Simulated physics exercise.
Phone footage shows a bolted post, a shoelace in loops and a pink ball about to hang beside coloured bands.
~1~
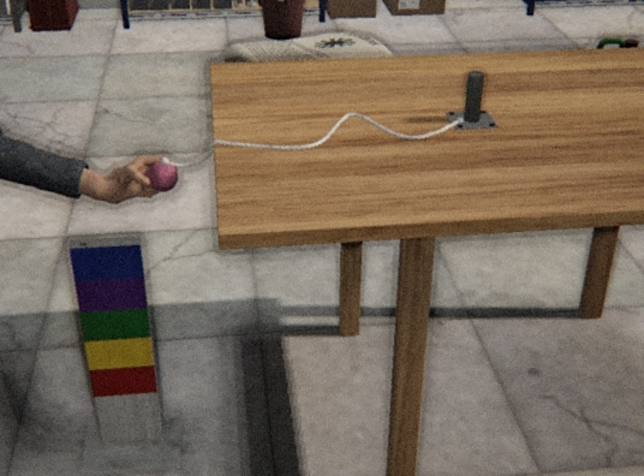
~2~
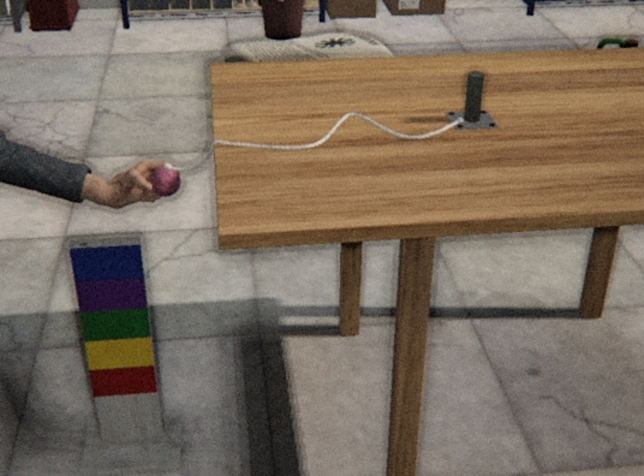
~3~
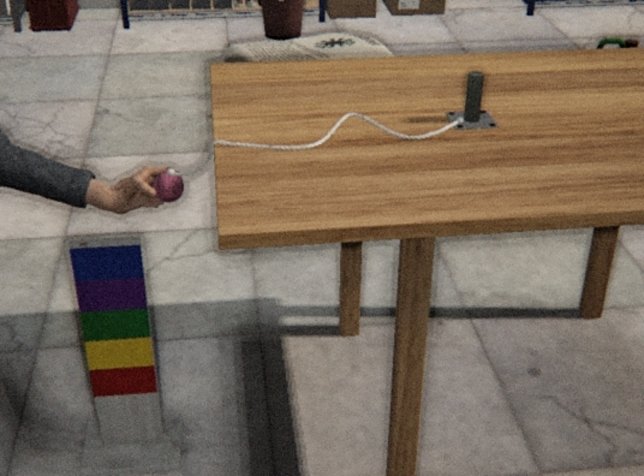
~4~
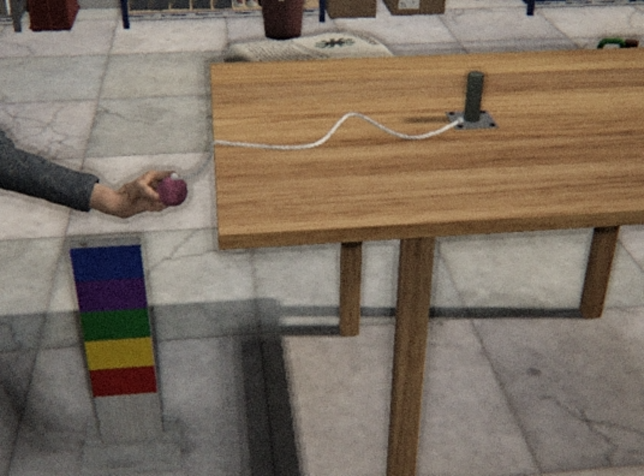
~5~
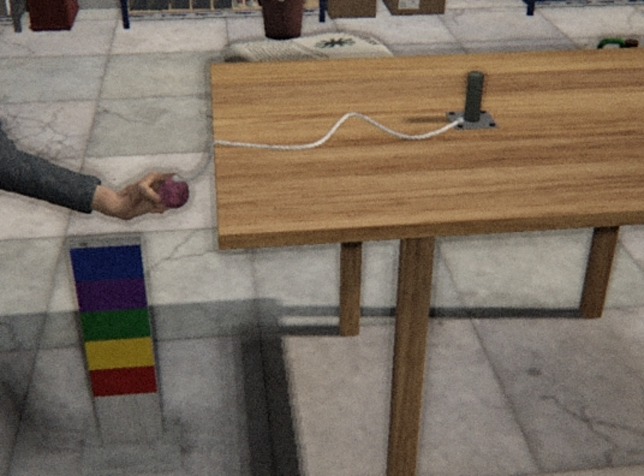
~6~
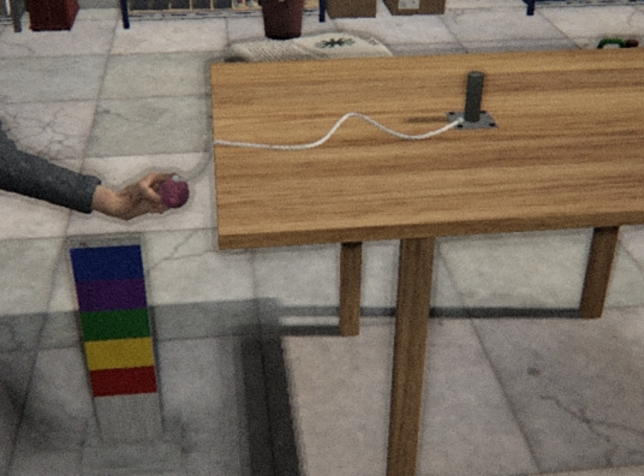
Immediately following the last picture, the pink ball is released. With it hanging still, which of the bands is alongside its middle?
The band alongside its middle is purple.
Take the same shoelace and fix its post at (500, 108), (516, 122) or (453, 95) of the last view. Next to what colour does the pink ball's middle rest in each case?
Taking each post in turn, it's blue, then blue, then purple.
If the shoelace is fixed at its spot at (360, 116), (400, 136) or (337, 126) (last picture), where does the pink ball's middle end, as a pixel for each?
Near (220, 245), then (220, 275), then (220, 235).
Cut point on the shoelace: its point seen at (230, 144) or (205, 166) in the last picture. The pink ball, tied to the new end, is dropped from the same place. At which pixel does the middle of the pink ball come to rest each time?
In order, around (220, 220) and (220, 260).
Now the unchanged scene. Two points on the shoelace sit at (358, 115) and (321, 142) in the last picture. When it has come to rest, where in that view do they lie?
I'd say about (317, 131) for one and about (234, 137) for the other.
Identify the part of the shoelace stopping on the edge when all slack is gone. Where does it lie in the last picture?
About (300, 148).
A little later, ball near (205, 279); level with purple.
Next, ball near (226, 281); level with purple.
When it is over, ball near (219, 284); level with purple. Its centre hangs level with the purple band.
